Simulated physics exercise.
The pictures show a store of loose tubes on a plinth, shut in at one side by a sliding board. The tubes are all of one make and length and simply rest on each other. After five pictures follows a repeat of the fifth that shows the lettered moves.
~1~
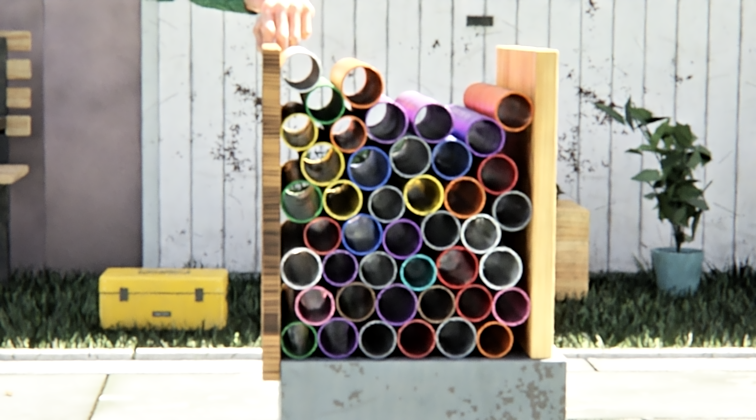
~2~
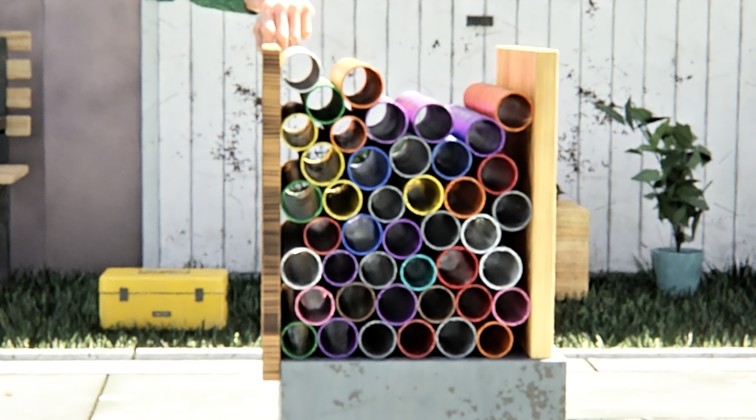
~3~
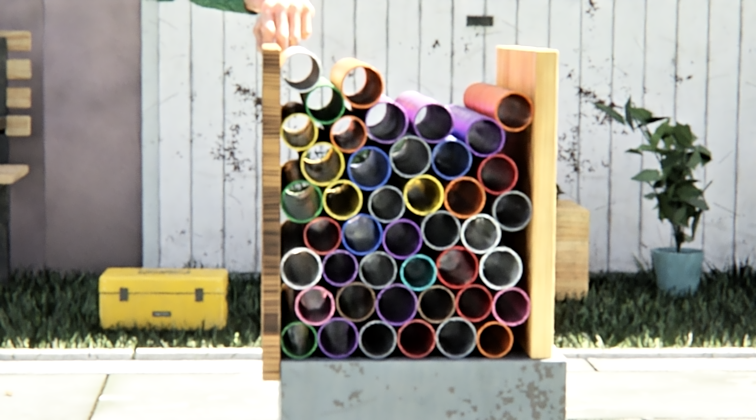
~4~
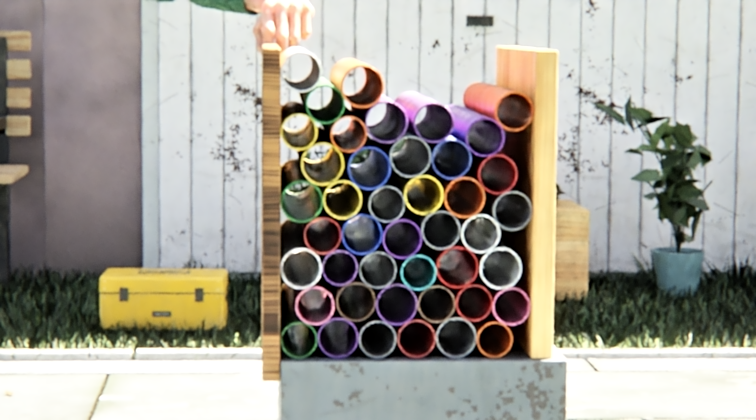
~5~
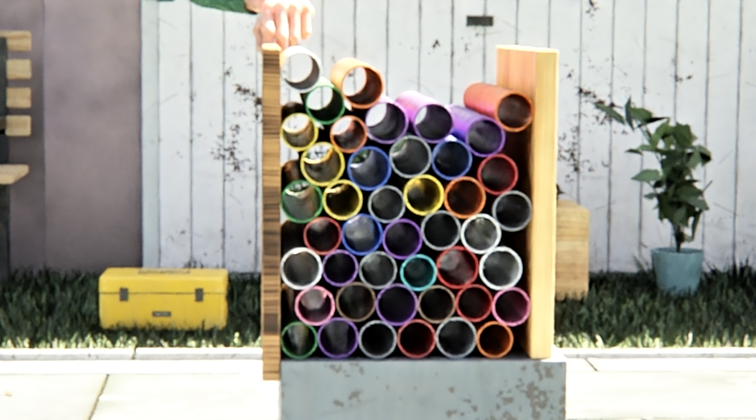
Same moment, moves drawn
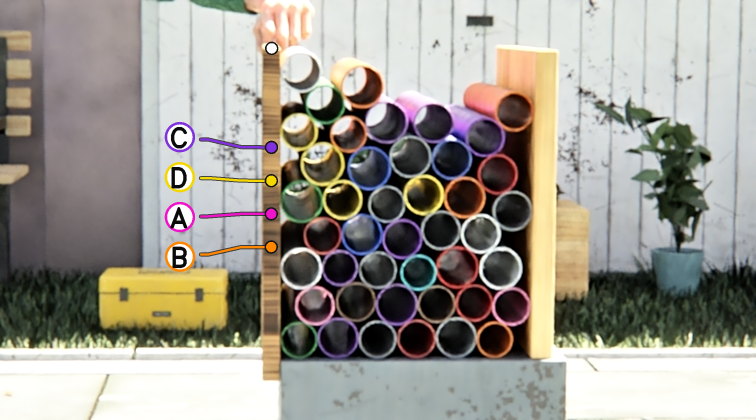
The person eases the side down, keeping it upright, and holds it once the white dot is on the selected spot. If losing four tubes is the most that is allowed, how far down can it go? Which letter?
The lowest mark that will do is A.
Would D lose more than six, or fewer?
It loses fewer than six.
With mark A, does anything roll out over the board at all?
At A: Yes.
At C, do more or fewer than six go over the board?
Fewer than six.
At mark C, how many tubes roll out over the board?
At C the number is one.
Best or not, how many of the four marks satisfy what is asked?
Three of the four.
On the marked copy, A at (272, 214); B at (271, 247); C at (272, 148); D at (272, 181); the white dot at (272, 49).
Following A. Soon after the start, top of the board (281, 121).
Later, top of the board (280, 204).
In the end, top of the board (280, 213), four out over the board.
As for the rest, B more than four out over the board; C one out over the board; D four out over the board.
